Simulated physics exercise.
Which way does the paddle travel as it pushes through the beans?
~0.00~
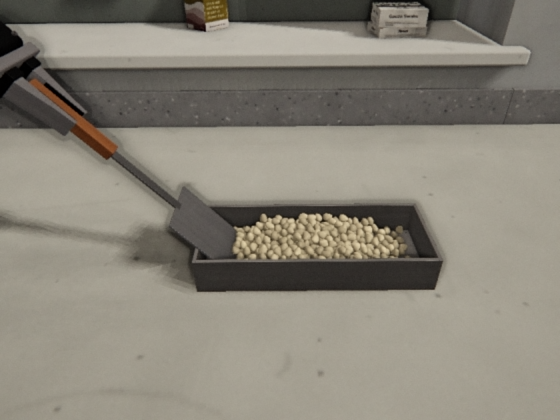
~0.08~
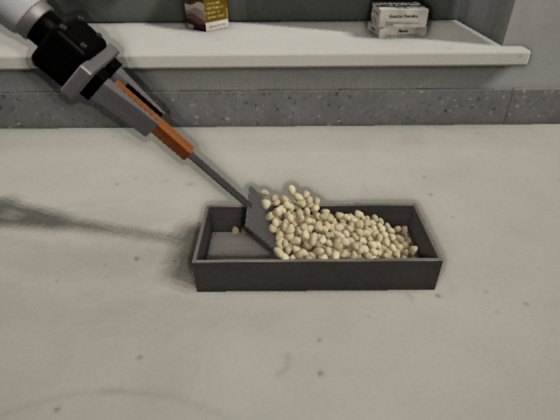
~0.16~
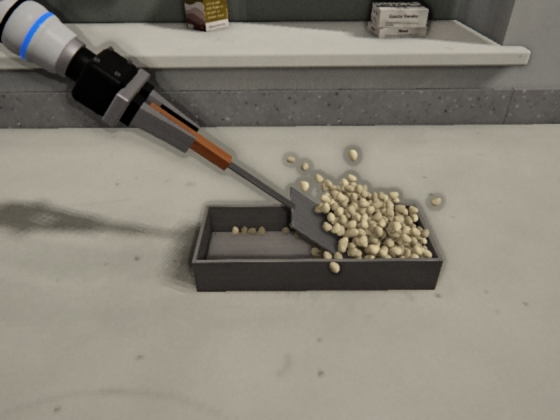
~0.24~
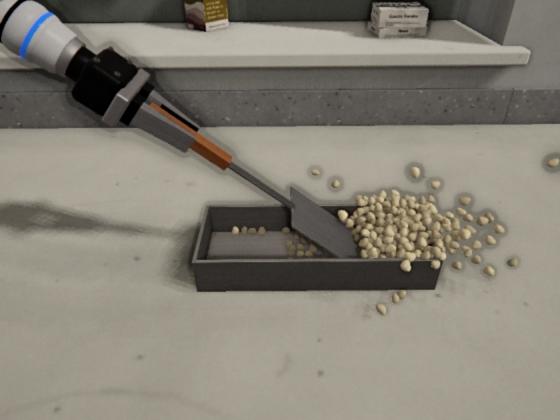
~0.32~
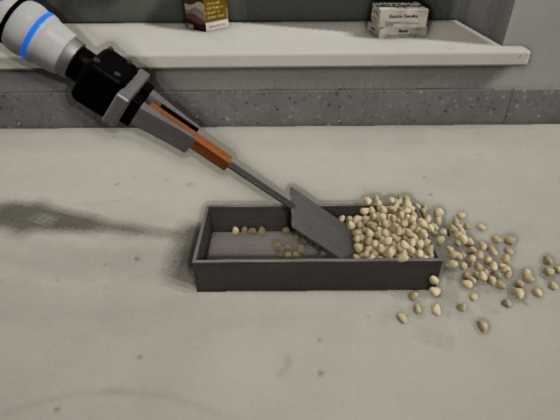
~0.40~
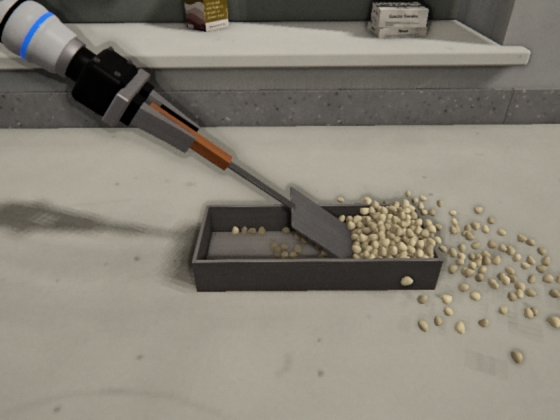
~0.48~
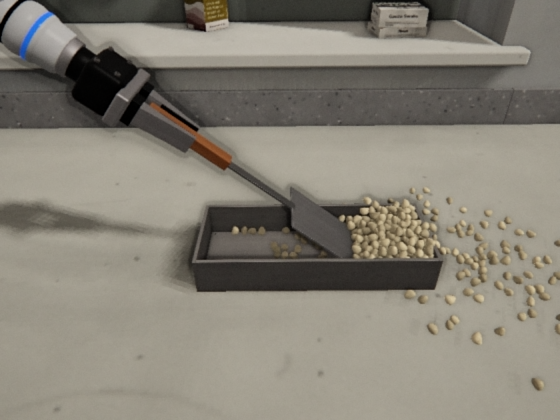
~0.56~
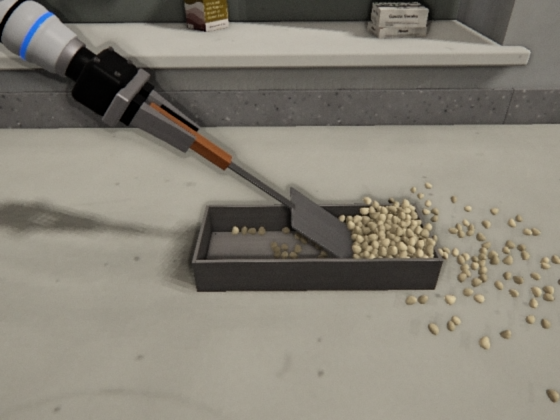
The paddle travels to the right, pushing the beans toward the right end of the tray.
On a pale, lightly speckled surface, seen from slightly above by a still camera, a dark grey tray holds a heap of cream-coloured dried beans. Behind it runs a white ledge with two small boxes on top. A robot arm reaches in from the upper left, gripping a grey paddle with an orange section on its handle. The paddle pushes the beans rightward, piling them up until some fly loose and many spill over the right end. It stops partway along, leaving a mound inside the tray and beans scattered across the surface to the right.
